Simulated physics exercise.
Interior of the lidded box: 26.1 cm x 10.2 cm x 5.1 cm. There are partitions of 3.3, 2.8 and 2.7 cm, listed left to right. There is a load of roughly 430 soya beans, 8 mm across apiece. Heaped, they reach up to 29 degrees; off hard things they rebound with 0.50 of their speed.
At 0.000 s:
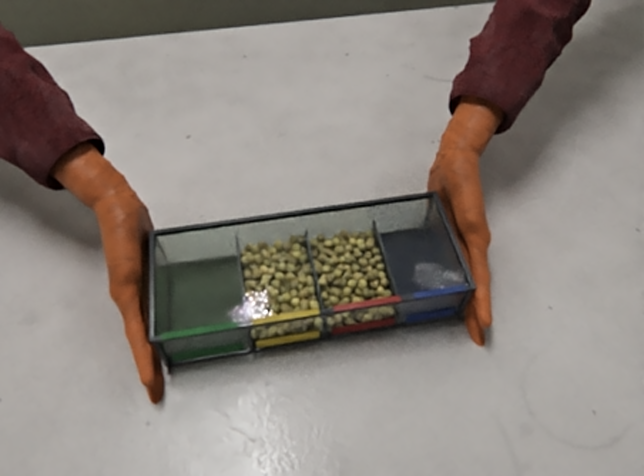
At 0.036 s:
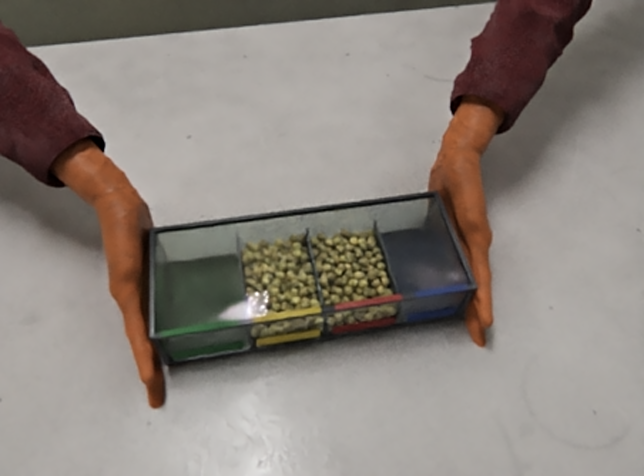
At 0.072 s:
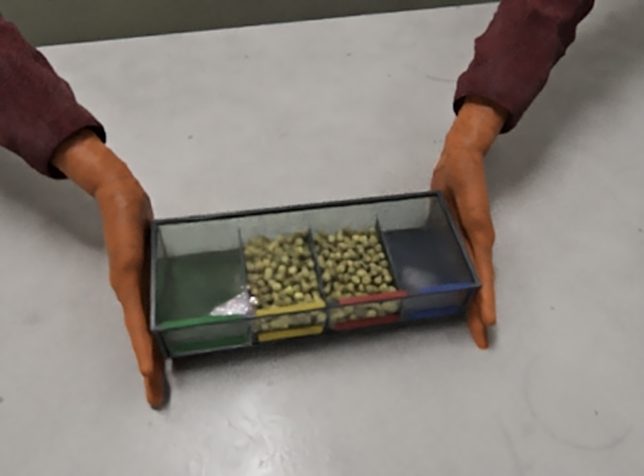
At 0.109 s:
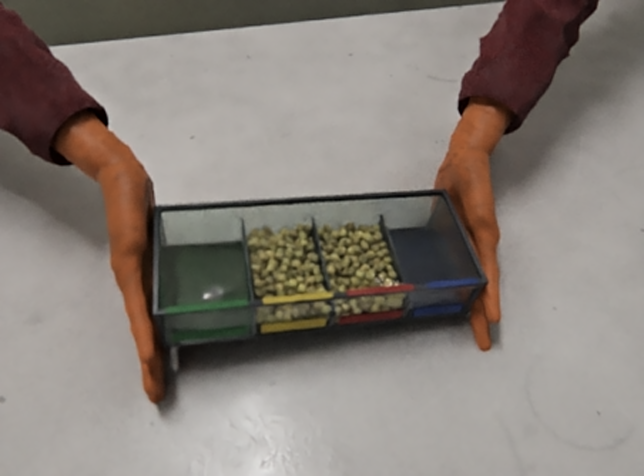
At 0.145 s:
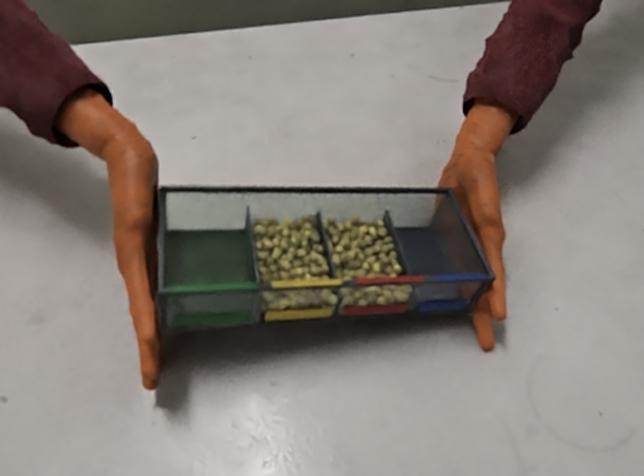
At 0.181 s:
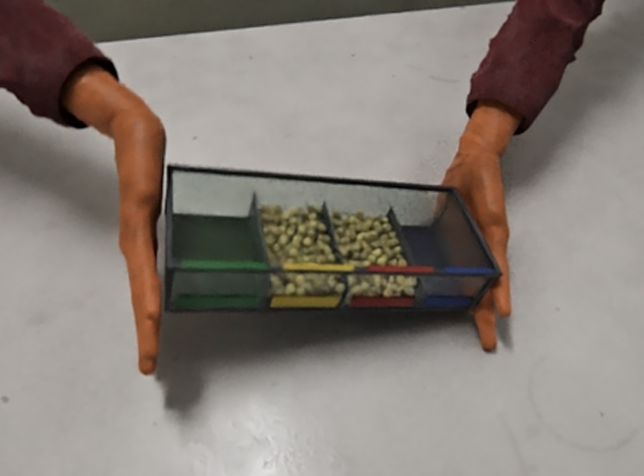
Above a pale grey tabletop, two hands tilting a clear divided box, raising its left end, beans staying in the middle compartments.
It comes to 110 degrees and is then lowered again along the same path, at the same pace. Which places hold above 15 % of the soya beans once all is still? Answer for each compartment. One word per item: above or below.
In order - red: Above; blue: Above; green: Below; yellow: Below.
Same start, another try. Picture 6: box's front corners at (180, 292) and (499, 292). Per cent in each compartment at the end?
Each compartment ends like this: Red 30 per cent, blue 60 per cent, green 0 per cent, yellow 10 per cent.
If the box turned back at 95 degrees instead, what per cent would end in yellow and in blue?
Shares: Yellow 10 and blue 60, in per cent.
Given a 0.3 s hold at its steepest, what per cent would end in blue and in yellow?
Final amounts, blue 65% and yellow 5%.
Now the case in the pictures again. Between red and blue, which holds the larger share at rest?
Go with blue, that one ends with more.
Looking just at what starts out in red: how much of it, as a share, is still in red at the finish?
Something like 30 in a hundred.
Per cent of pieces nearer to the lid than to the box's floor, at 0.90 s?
About 80 per cent.
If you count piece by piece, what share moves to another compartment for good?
Roughly 75 in a hundred.
After 0.90 s, tilt 110 degrees; red 45 %, blue 30 %, yellow 25 %.
Then, at 1.38 s, tilt 48 degrees; red 40 %, blue 55 %, yellow 5 %.
Then, at 1.93 s, tilt 0 degrees; red 35 %, blue 60 %, yellow 5 %.
At rest (2.3 s), red 35 %, blue 60 %, green 0 %, yellow 5 %.
